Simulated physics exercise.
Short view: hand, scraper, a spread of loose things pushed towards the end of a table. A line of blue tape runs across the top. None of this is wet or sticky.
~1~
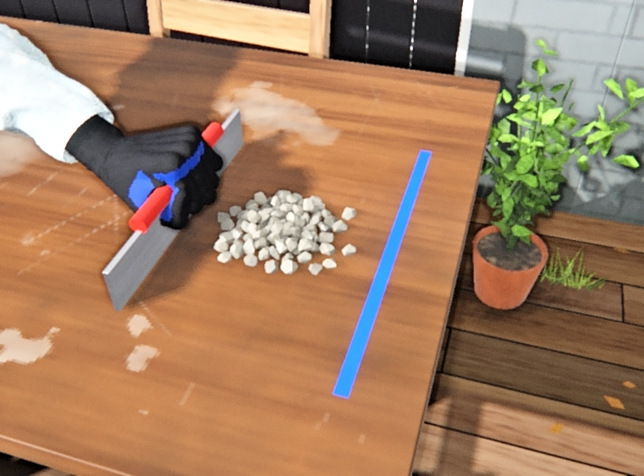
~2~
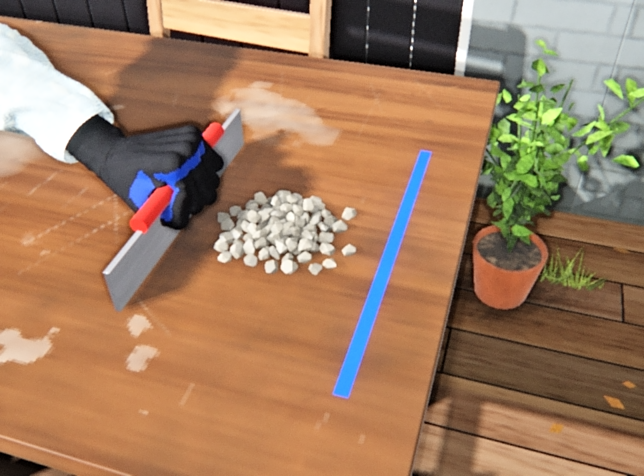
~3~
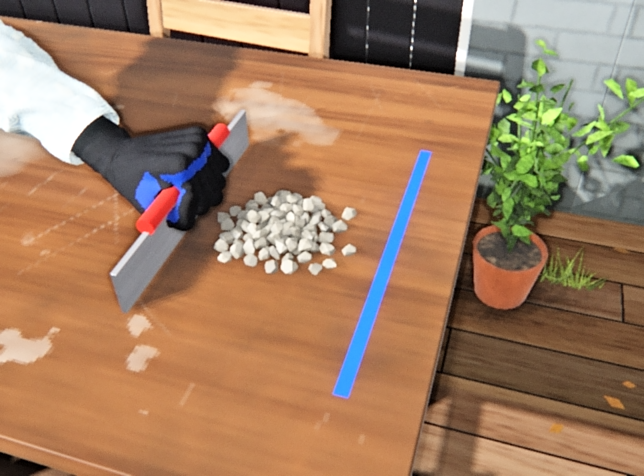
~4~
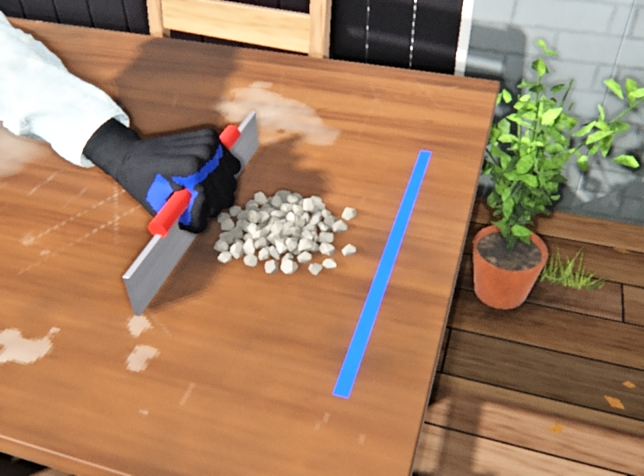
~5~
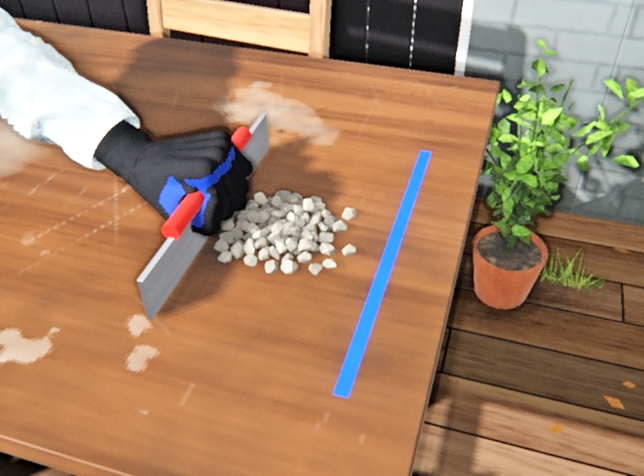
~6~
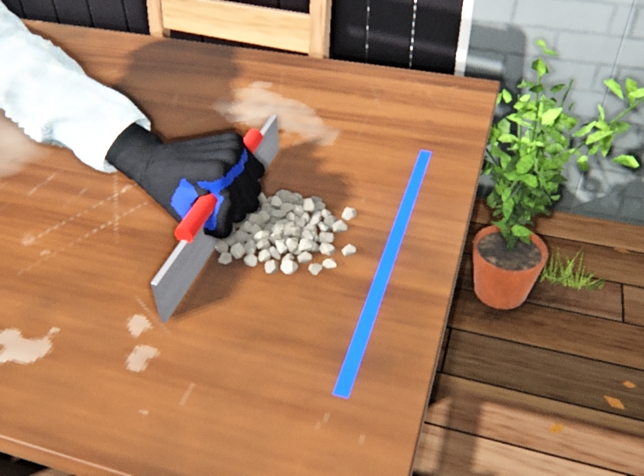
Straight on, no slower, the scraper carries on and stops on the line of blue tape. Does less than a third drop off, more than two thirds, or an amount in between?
The fraction swept off is lower than a third.
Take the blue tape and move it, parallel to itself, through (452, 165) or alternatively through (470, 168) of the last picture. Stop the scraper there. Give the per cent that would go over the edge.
70 and 100 percent, roughly.
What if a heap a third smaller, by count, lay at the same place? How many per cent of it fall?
10 % or thereabouts.
Soon, scraper still moving, near (311, 202); heap all on the table, its front near (380, 277).
A while on, scraper stopped at the blue tape; heap a small part over the edge.
Towards the end, scraper stopped at the blue tape; heap about a quarter over the edge.
Finally, scraper stopped at the blue tape; heap about a quarter over the edge.
